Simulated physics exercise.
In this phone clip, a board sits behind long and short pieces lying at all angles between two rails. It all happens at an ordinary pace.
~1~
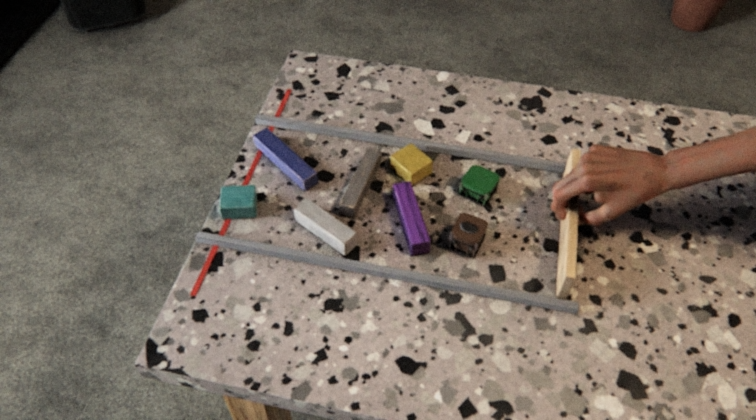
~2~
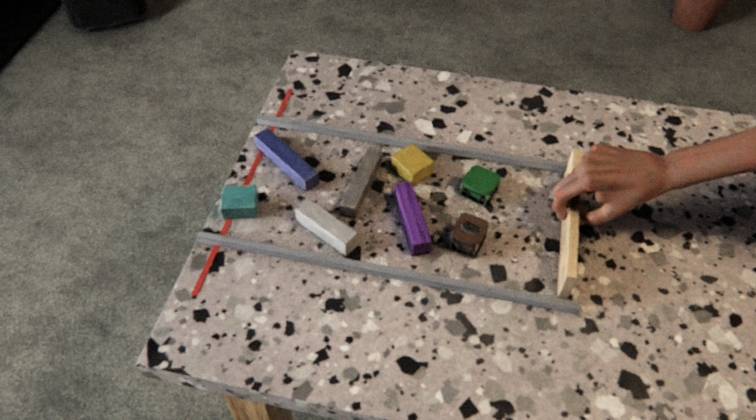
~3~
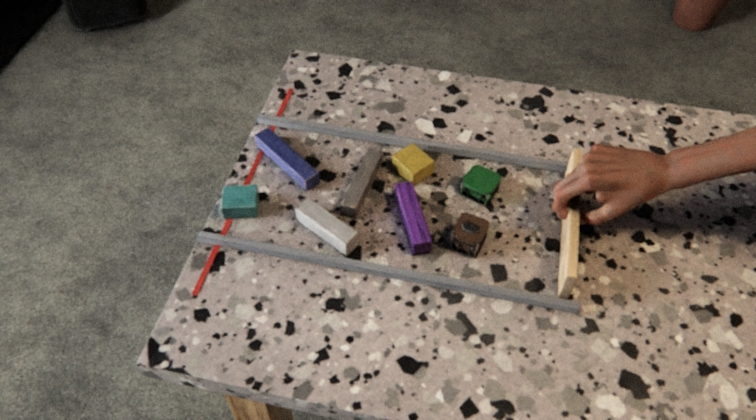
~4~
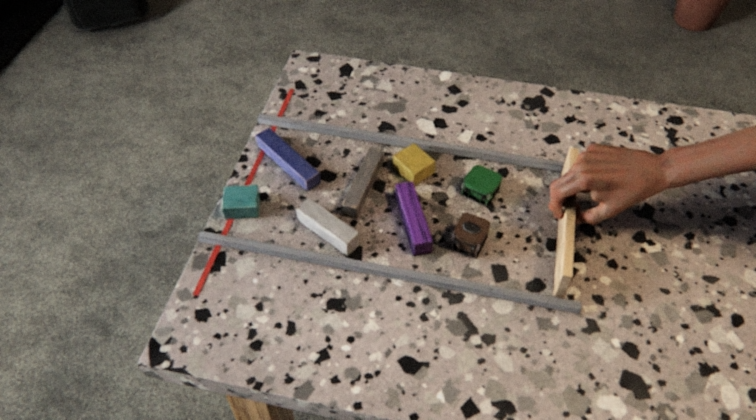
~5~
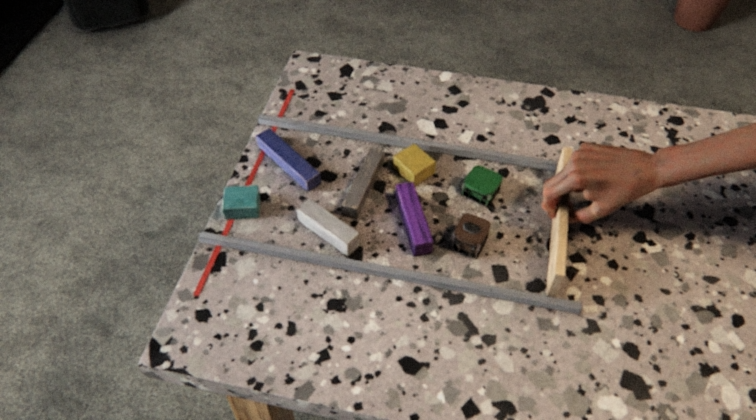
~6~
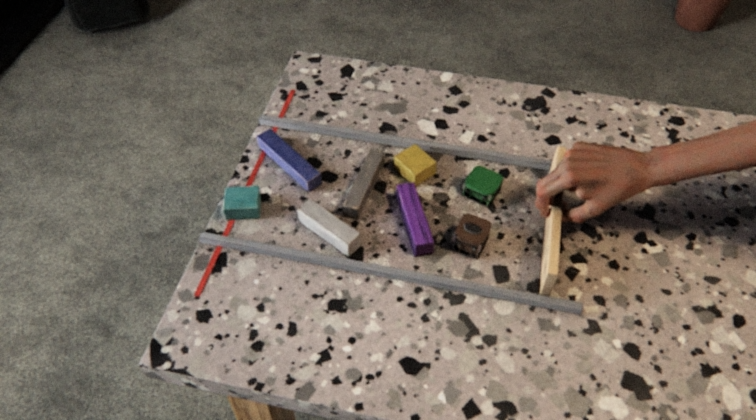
On a pale speckled tabletop above grey carpet, seen from above at an angle, two grey rails run beside a red tape line at left. Between them lie turquoise, yellow, green and brown blocks and blue, grey, white and purple bars, with a pale board at right. A hand holds the board still, then slides it slightly left, touching none of the pieces, while the view barely shifts.
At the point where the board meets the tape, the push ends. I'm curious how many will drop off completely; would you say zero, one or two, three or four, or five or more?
In this one, a crowd of five or more spills over.
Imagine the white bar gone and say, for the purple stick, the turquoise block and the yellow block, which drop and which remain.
I'd say the purple stick ends up down, the turquoise block ends up down, and the yellow block stays where it is.
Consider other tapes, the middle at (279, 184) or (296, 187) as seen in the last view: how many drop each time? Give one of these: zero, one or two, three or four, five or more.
3 or 4; one or two.
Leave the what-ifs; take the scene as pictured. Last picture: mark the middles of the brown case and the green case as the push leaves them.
You'll find the brown case at roughly (224, 195) and the green case at roughly (245, 153).
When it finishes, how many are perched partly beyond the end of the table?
Answer: 3.
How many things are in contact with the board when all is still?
It adds up to 3.
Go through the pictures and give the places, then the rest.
Turquoise block (239, 202); blue bar (285, 159); white bar (325, 226); board (569, 221); tape (247, 179), in the first frame.
Blue bar (286, 159); brown case (469, 235), in the second frame.
White bar (327, 226); board (571, 221), in the third frame.
Turquoise block (241, 202); green case (482, 185), in the fourth frame.
Blue bar (288, 159); grey bar (364, 182), in the fifth frame.
Turquoise block (243, 203); blue bar (289, 160); white bar (329, 227); board (554, 218); tape (251, 179), in the sixth frame.
Soon after, none off yet; turquoise block at rest near (243, 203); blue bar at rest near (289, 160); white bar at rest near (329, 227).
After that, none off yet; turquoise block at rest near (243, 203); blue bar at rest near (287, 159); white bar displaced about its own width near (287, 218).
And then, one off so far; turquoise block on its side near (199, 236); blue bar tilting a little near (240, 143); white bar displaced well along near (217, 204).
In the end, the number that fall off is five or more; gone, purple stick, grey bar, white bar, blue bar and turquoise block.
